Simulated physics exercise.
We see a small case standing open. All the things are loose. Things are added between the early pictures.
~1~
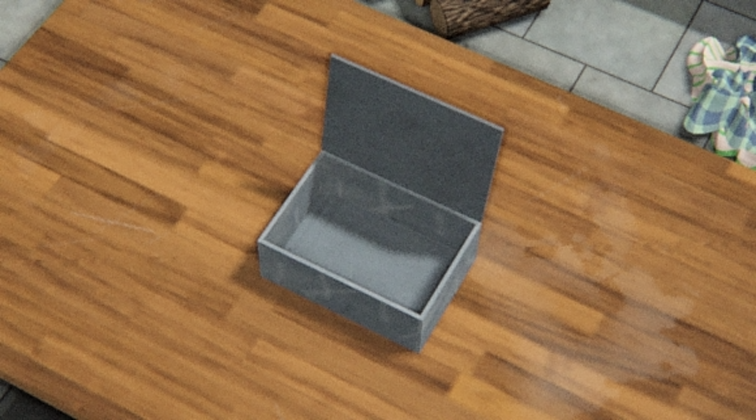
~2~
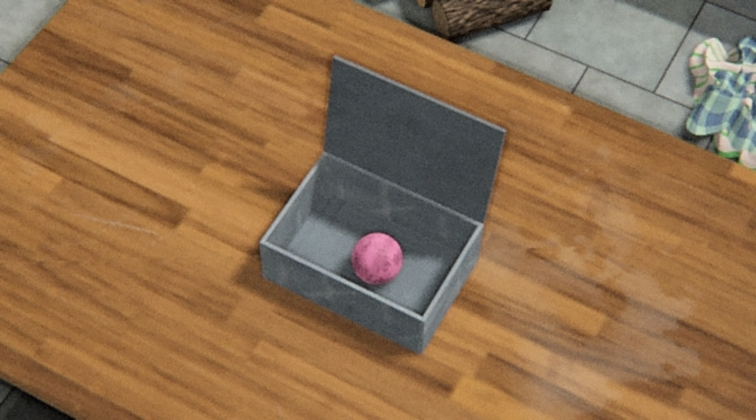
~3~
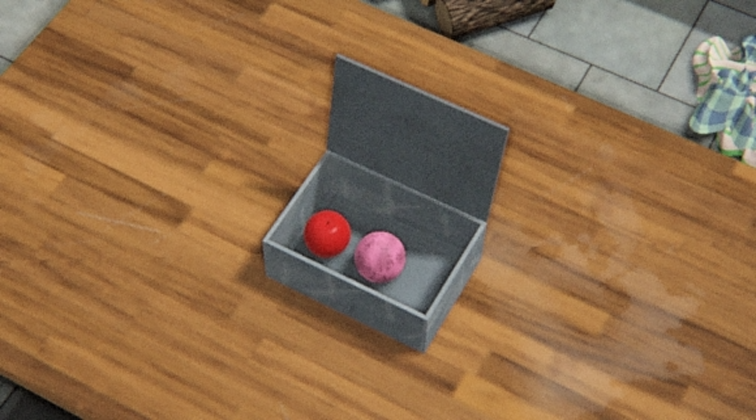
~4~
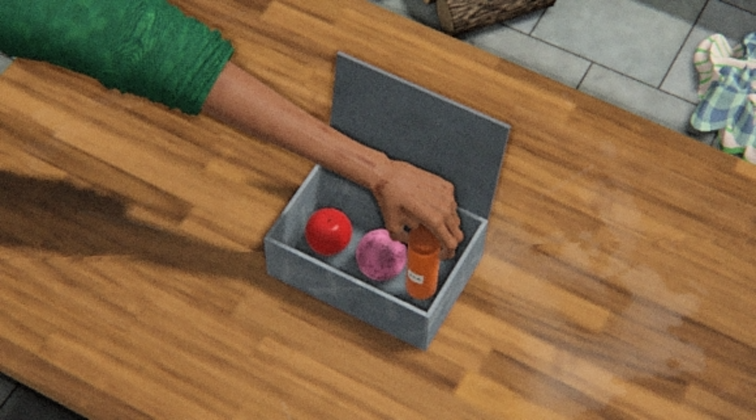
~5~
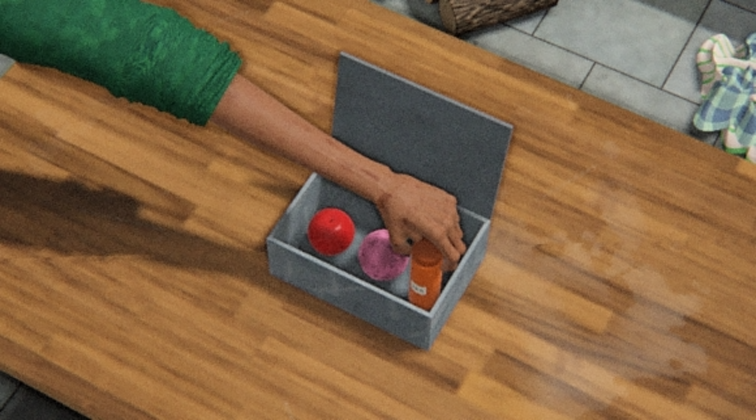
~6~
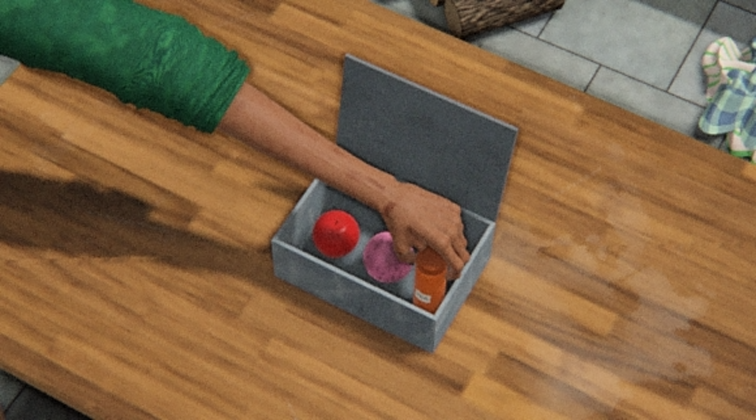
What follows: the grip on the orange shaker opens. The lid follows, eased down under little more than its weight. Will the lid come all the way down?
As it turns out, it is held up.
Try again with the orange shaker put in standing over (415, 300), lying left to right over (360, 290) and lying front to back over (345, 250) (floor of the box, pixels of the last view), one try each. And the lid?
In the first case it is held up; in the second case it closes; in the third case it closes.
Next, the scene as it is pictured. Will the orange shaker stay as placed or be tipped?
It stays as placed.
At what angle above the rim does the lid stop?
About 25°.
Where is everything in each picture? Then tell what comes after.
The last thing is not in view yet, in the first frame.
The last thing is not in view yet; pink ball (377, 259), in the second frame.
The last thing is not in view yet; pink ball (380, 258), in the third frame.
On its way; orange shaker (423, 262); pink ball (381, 255), in the fourth frame.
On its way; orange shaker (426, 273), in the fifth frame.
Put in, still held; orange shaker (430, 281), in the sixth frame.
Then, 1.10 s on from there, lid starting down.
Then, 1.60 s on from there, lid 59° above the rim.
Then, 1.90 s on from there, lid 37° above the rim.
In the end, lid 24° above the rim; all 3 unmoved. At the end, from the last picture's camera, orange shaker near (430, 282).
